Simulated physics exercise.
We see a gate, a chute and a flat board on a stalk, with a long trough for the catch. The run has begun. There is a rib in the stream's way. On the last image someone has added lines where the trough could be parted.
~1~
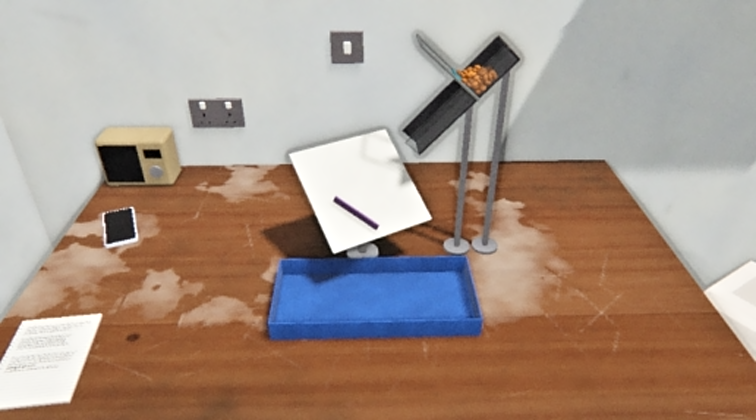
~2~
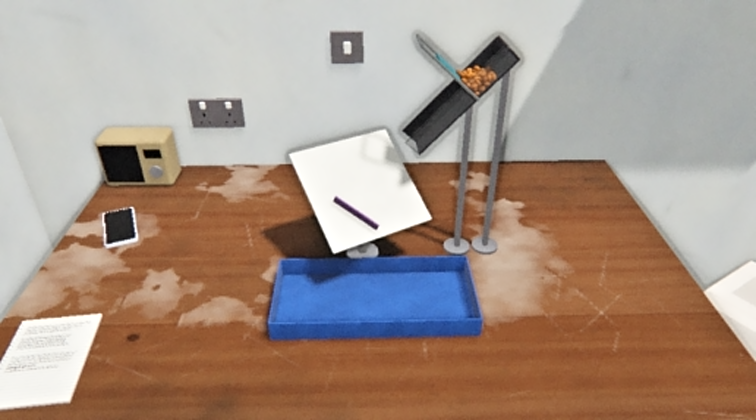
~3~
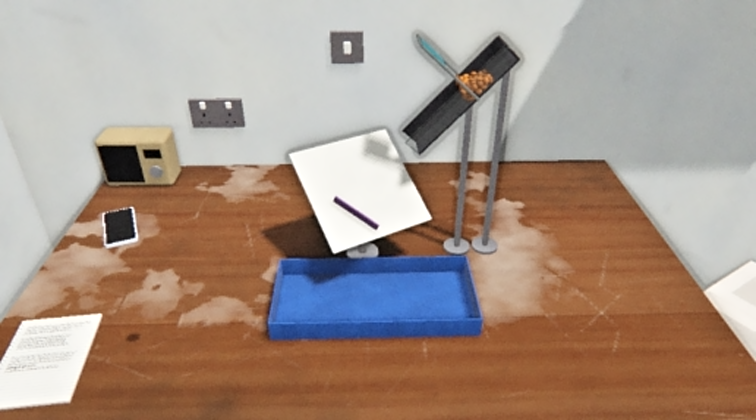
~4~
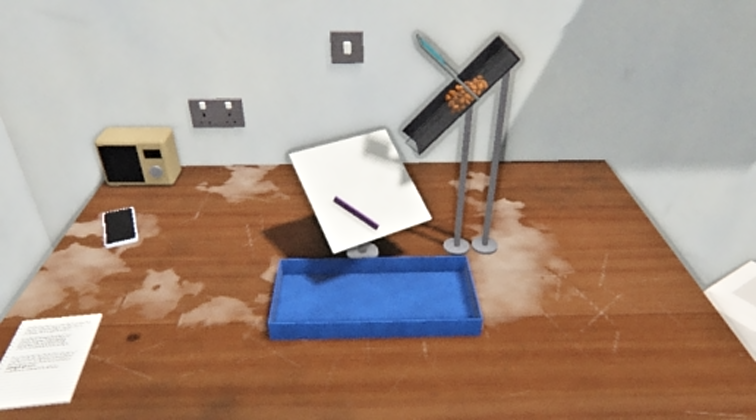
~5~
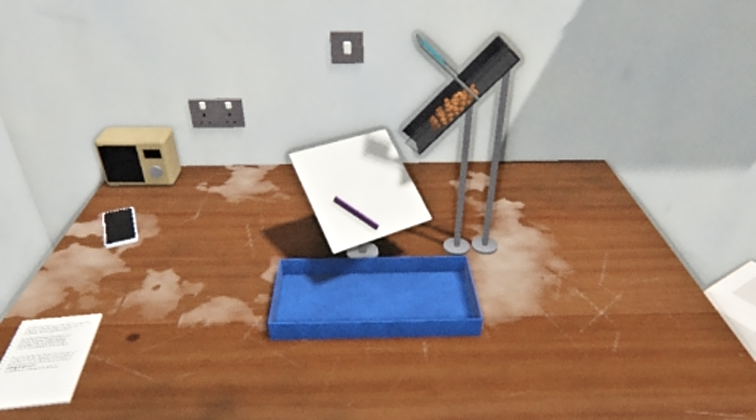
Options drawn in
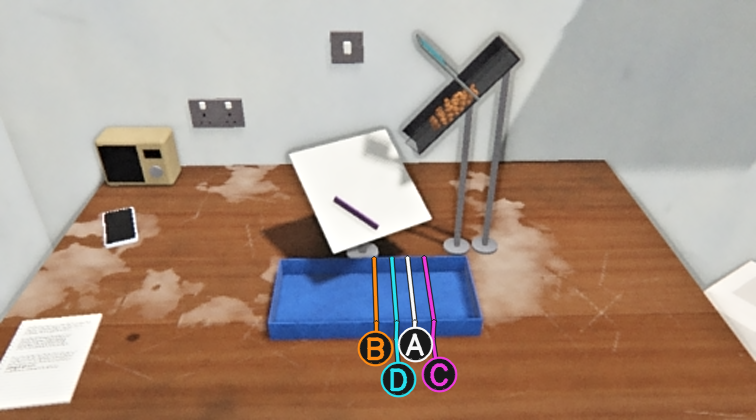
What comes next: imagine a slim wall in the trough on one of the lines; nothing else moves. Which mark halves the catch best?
Best: A.
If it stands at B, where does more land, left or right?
The right side.
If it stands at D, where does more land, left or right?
The right side.
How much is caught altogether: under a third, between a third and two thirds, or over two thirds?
About that: Over two thirds.
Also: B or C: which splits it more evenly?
Line C.
On the marked copy, line A crosses the front rim at (414, 321); line B crosses the front rim at (376, 321); line C crosses the front rim at (433, 320); line D crosses the front rim at (396, 321).
With A, of what is caught, about two thirds on the left of the divider, about a third on the right.
With B, of what is caught, a stray few on the left of the divider, nearly all on the right.
With C, of what is caught, most on the left of the divider, a small part on the right.
With D, of what is caught, a small part on the left of the divider, nearly all on the right.
